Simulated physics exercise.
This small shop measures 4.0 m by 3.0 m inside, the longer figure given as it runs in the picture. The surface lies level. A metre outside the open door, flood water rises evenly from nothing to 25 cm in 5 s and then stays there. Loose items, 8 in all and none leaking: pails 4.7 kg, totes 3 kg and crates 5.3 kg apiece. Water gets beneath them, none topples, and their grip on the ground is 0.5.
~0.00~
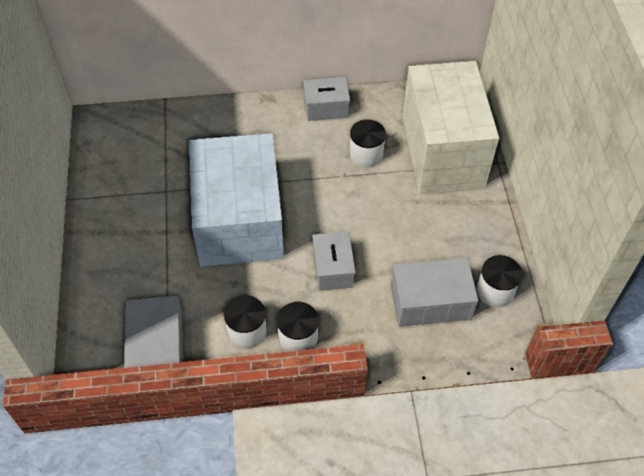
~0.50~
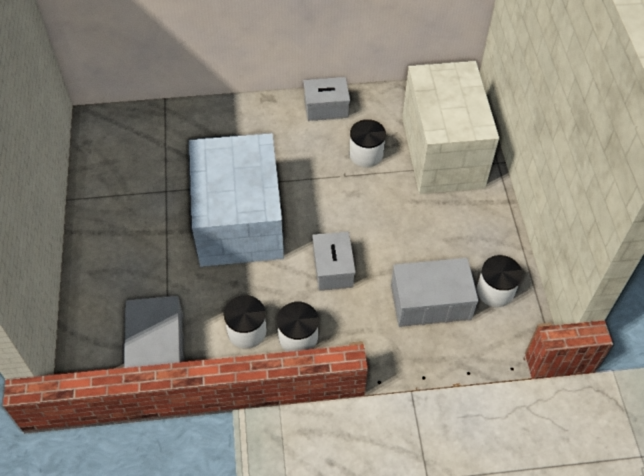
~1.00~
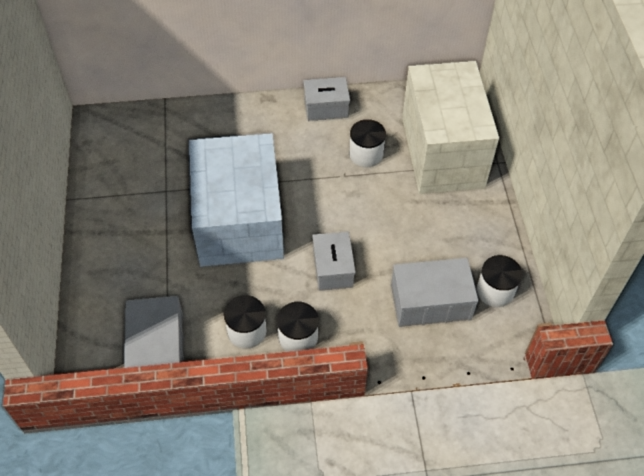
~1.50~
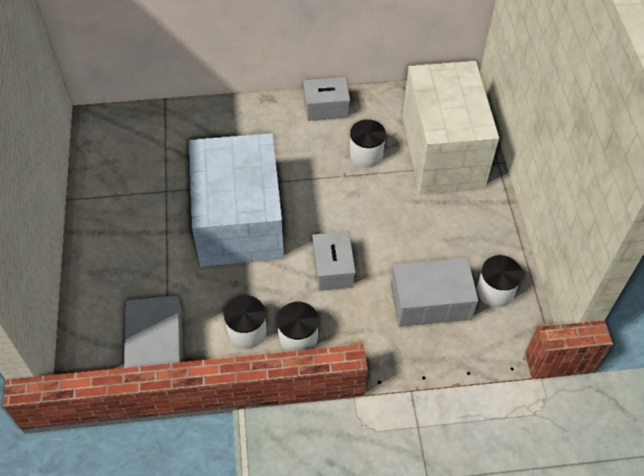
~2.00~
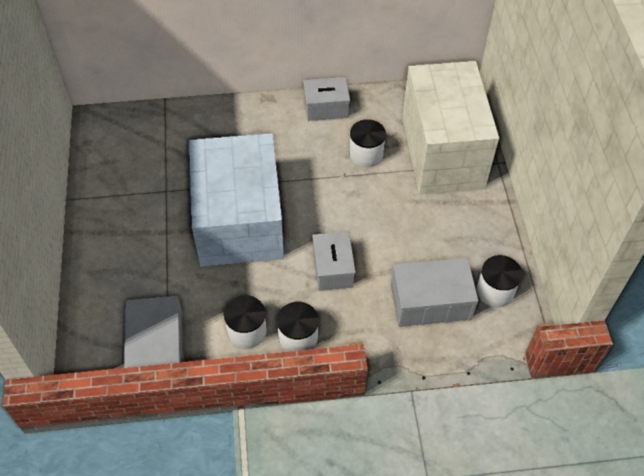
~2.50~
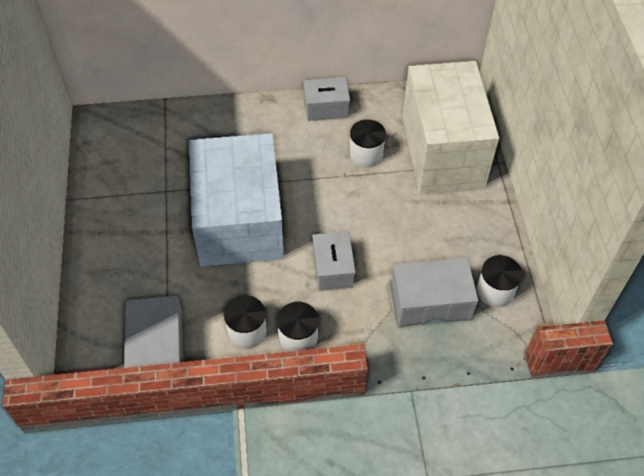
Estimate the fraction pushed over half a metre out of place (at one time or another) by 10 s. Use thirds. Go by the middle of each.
Share: Between one and two thirds.
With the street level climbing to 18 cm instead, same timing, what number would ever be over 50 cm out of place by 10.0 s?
Then 4.
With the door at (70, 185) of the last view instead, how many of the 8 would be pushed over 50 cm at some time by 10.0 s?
Then 5.
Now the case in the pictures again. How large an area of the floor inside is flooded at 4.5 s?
About 5.0 m2.
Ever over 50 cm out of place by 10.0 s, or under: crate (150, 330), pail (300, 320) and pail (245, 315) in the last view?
In turn: Less, short of it, short of it.
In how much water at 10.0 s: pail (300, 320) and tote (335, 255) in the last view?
About 6 and 16 cm.
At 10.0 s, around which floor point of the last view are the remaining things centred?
Near (285, 267).
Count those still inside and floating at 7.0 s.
At that moment 5.
After 3.5 s 1 of 8 are over 50 cm from their spots; 0 afloat.
After 4.5 s 1 of 8 are over 50 cm from their spots; 1 afloat.
After 7.0 s 4 of 8 are over 50 cm from their spots; 5 afloat.
After 10.0 s 5 of 8 are over 50 cm from their spots, and 5 have been at some point; 8 afloat.
